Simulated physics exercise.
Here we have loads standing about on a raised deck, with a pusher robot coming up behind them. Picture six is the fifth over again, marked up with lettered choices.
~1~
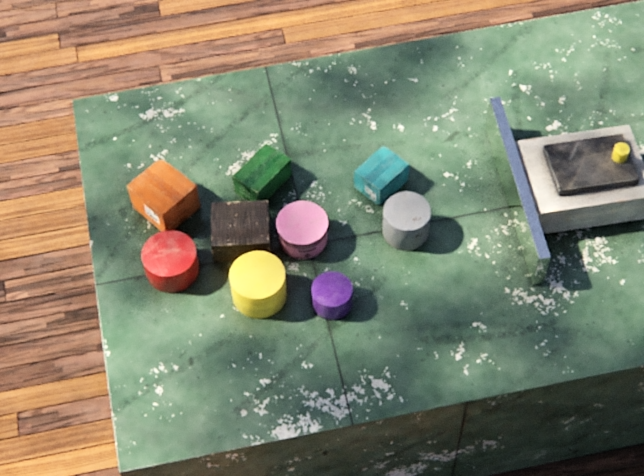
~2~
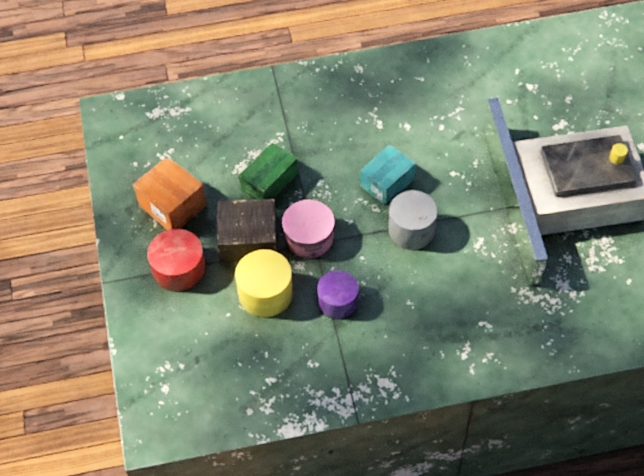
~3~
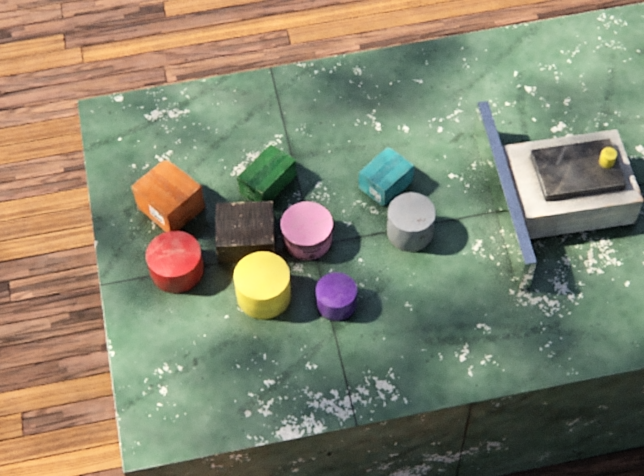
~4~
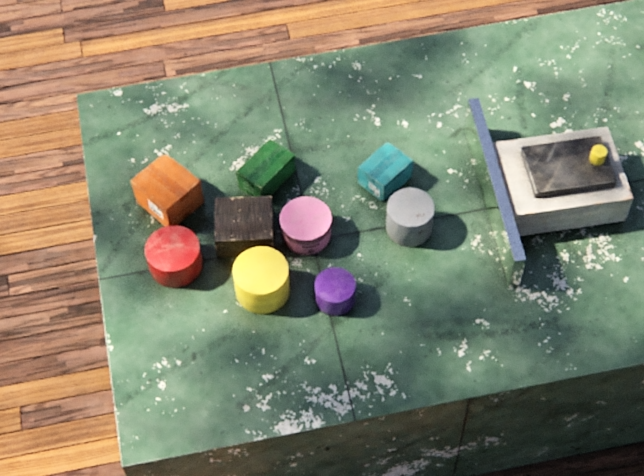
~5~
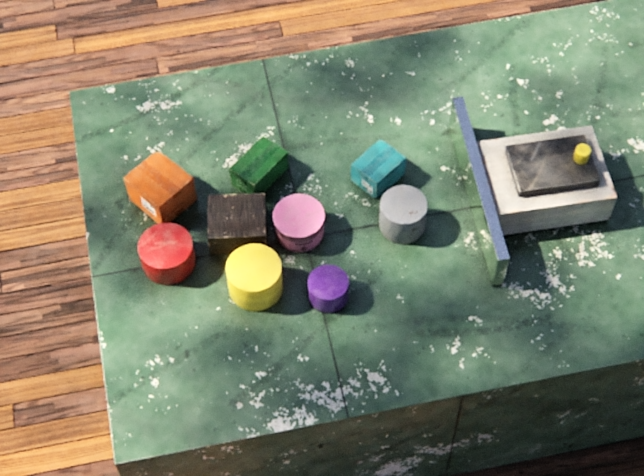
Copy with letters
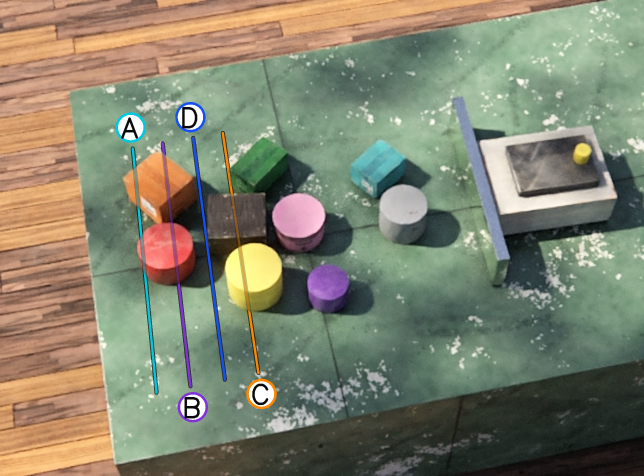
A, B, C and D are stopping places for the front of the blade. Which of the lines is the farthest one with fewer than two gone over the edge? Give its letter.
No farther than B.
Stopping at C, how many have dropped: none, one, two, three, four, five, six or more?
The count is none.
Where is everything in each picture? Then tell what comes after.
Green box (262, 176); grey canister (406, 221); orange parcel (165, 197), in the first frame.
Robot (583, 166); red canister (177, 260), in the second frame.
Robot (571, 169); turquoise box (386, 176), in the third frame.
Robot (562, 167); purple canister (335, 292), in the fourth frame.
Robot (546, 165); green box (259, 168); grey canister (403, 215); orange parcel (161, 189), in the fifth frame.
On the marked copy, A at (144, 263); B at (176, 257); C at (240, 246); D at (208, 251).
Following B. Soon after the start, robot (439, 185); turquoise box (329, 173); grey canister (345, 224).
Later, robot (331, 204); red canister (141, 258); orange parcel (133, 167).
In the end, robot (245, 220); red canister (90, 264); black crate (95, 213); none fallen.
As for the rest, A drops four; C is within the limit but short; D is within the limit but short.
